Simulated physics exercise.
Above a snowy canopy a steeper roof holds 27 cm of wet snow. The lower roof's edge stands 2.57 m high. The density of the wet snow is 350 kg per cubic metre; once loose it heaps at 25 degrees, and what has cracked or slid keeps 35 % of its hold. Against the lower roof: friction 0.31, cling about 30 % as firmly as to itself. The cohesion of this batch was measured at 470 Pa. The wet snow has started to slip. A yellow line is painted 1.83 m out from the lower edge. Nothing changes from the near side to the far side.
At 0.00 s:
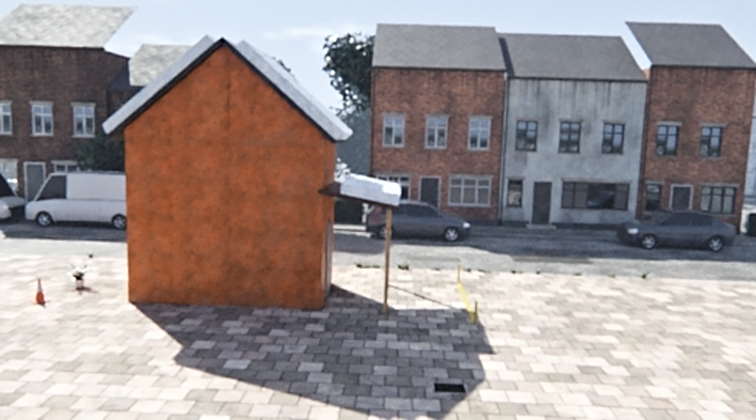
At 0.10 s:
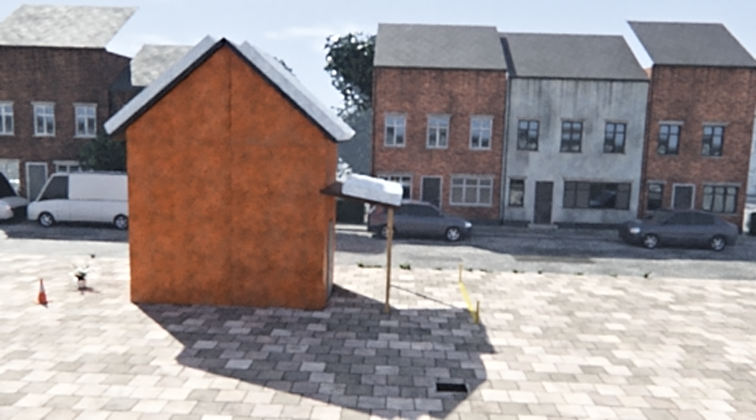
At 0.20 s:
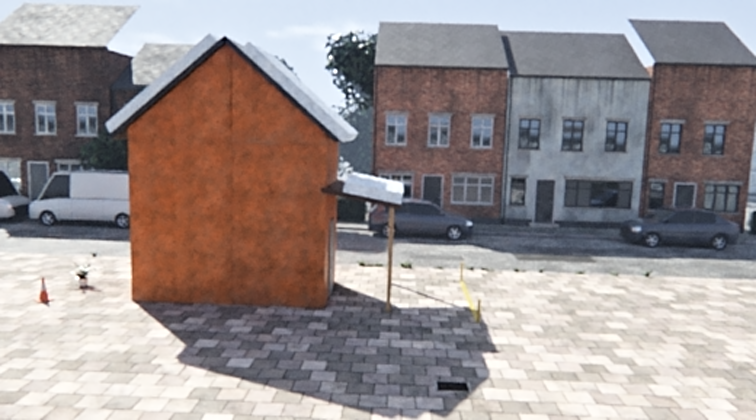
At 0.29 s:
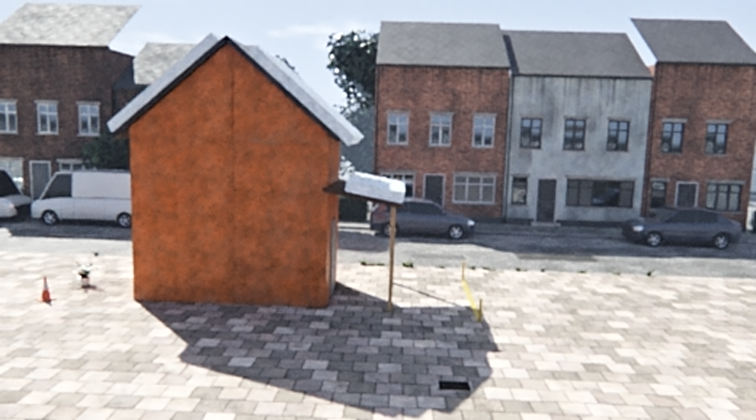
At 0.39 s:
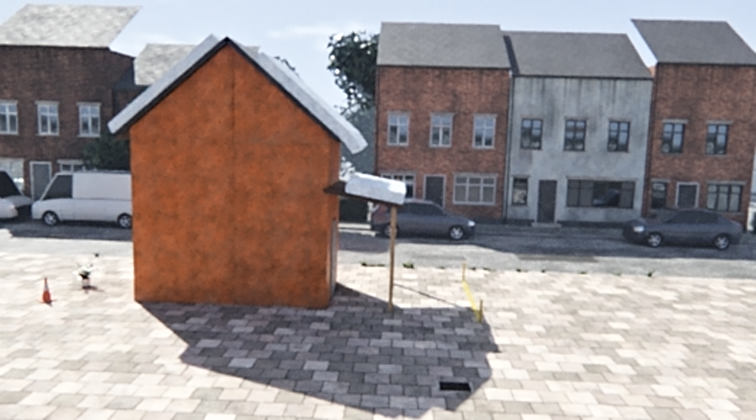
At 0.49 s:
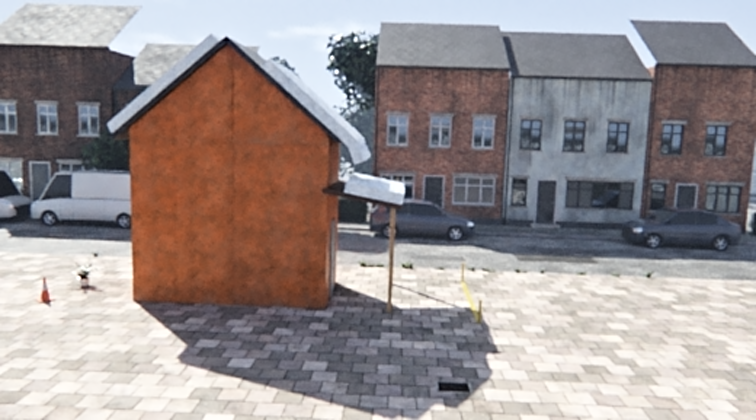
White snow lies on the steep roof of a small orange building in a paved square, seen from a raised viewpoint facing a street. A snowy canopy on a post juts from its right side near a yellow line, with a small orange cone at left and parked vehicles before brick and grey houses behind. The snow slips slightly down the right slope, edging past the eave, while the view shifts faintly, then steadies.
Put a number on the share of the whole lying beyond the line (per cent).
Expect roughly 55 %.
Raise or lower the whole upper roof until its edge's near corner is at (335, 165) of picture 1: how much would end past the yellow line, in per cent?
In that case some 45 per cent.
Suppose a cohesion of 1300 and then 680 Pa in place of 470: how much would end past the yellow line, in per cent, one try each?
In turn about 40 %, 55 %.
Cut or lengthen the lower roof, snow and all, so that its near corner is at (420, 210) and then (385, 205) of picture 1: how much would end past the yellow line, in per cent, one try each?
In turn about 55 %, 50 %.
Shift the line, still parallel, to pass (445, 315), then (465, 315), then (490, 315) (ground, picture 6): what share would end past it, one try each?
In turn about 70 %, 60 %, 50 %.
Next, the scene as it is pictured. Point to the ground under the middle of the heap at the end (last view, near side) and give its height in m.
Near (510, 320), some 0.3 m high.
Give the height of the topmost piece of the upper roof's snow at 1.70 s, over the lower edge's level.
About 0.5 m.
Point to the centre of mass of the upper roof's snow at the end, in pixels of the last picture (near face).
Around (511, 297).
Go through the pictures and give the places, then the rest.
The first picture shows leading edge of the wet snow at (337, 132).
The second picture shows leading edge of the wet snow at (339, 133), its middle shifted 2.8 cm.
The third picture shows leading edge of the wet snow at (343, 134), its middle shifted 11 cm, 4 % of it past the upper edge, in one piece.
The fourth picture shows leading edge of the wet snow at (349, 142), its middle shifted 24 cm, 8 % of it past the upper edge, in one piece.
The fifth picture shows leading edge of the wet snow at (355, 144), its middle shifted 43 cm, 14 % of it past the upper edge, cracking.
The sixth picture shows leading edge of the wet snow at (360, 152), its middle shifted 67 cm, 22 % of it past the upper edge, cracking.
After 1.04 s, none is below the lower edge and 0 % is past the line.
After 1.70 s, 69 % is below the lower edge and 39 % is past the line.
After 2.35 s, 74 % is below the lower edge and 55 % is past the line.
After 3.00 s, 74 % is below the lower edge and 55 % is past the line.
After 3.10 s, at the end, 74 % is below the lower edge and 55 % is past the line.
